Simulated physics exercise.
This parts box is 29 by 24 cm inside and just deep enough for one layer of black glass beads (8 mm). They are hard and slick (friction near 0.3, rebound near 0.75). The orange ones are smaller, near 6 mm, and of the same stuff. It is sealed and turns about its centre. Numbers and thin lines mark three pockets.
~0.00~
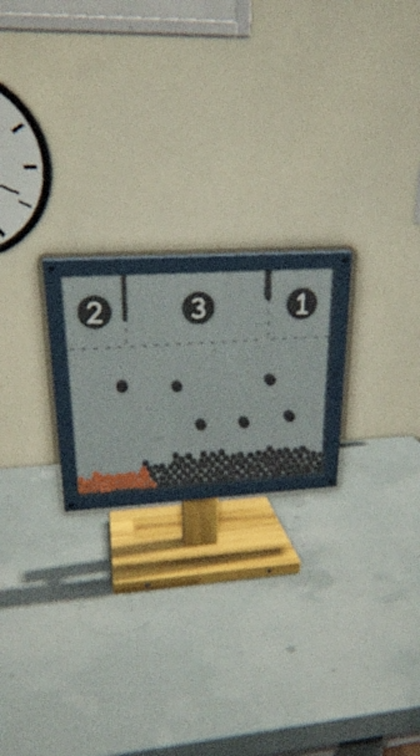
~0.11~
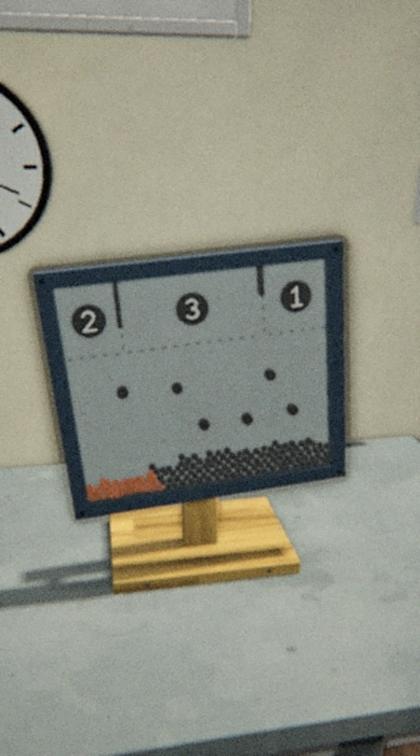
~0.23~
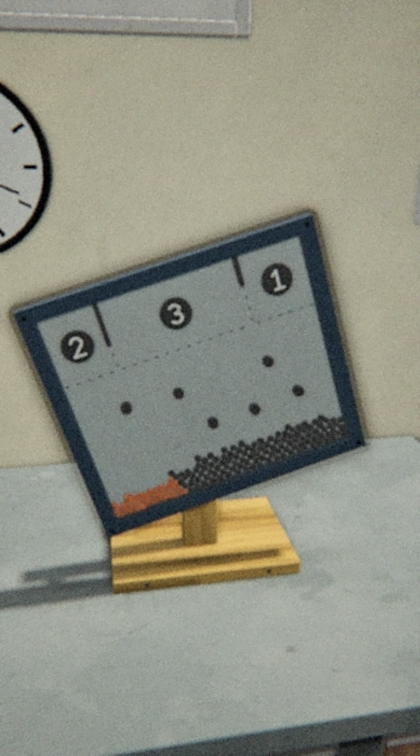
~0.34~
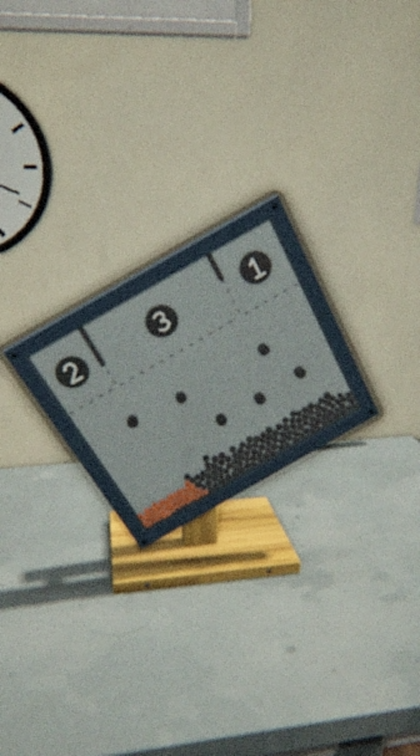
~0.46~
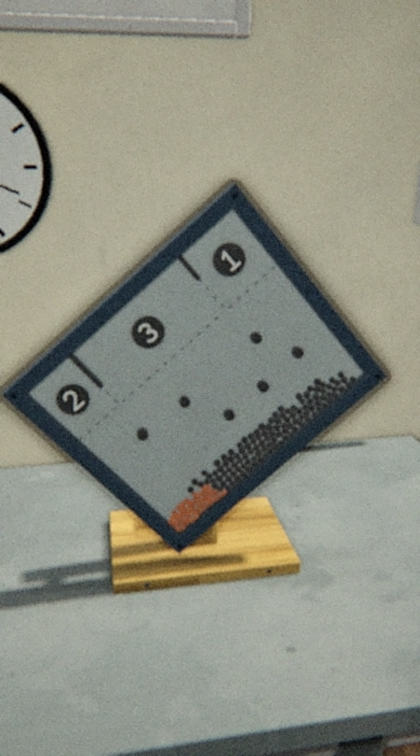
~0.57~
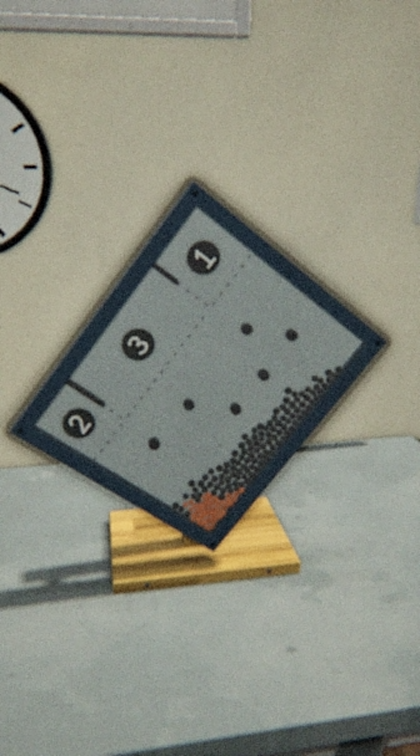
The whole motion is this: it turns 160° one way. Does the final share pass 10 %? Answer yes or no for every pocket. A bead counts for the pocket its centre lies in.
No. 1: No; no. 2: Yes; no. 3: Yes.
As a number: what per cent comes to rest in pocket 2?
Roughly 40 per cent.
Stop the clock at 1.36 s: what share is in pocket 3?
Roughly 0 per cent.
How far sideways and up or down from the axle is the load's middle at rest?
Some 6 cm right and 10 cm below.
After 0.97 s, it stands 93° anticlockwise; the beads' middle is 6 cm right of and 11 cm below the centre; no. 2, 5 %.
After 1.36 s, it stands 133° anticlockwise; the beads' middle is 9 cm right of and 9 cm below the centre; no. 2, 30 %.
After 1.69 s, it stands 160° anticlockwise; the beads' middle is 9 cm right of and 8 cm below the centre; no. 2, 40 %, no. 3, 10 %.
Settled by 2.6 s, it stands 160° anticlockwise; no. 1, 0 %, no. 2, 40 %, no. 3, 35 %, elsewhere 25 %.
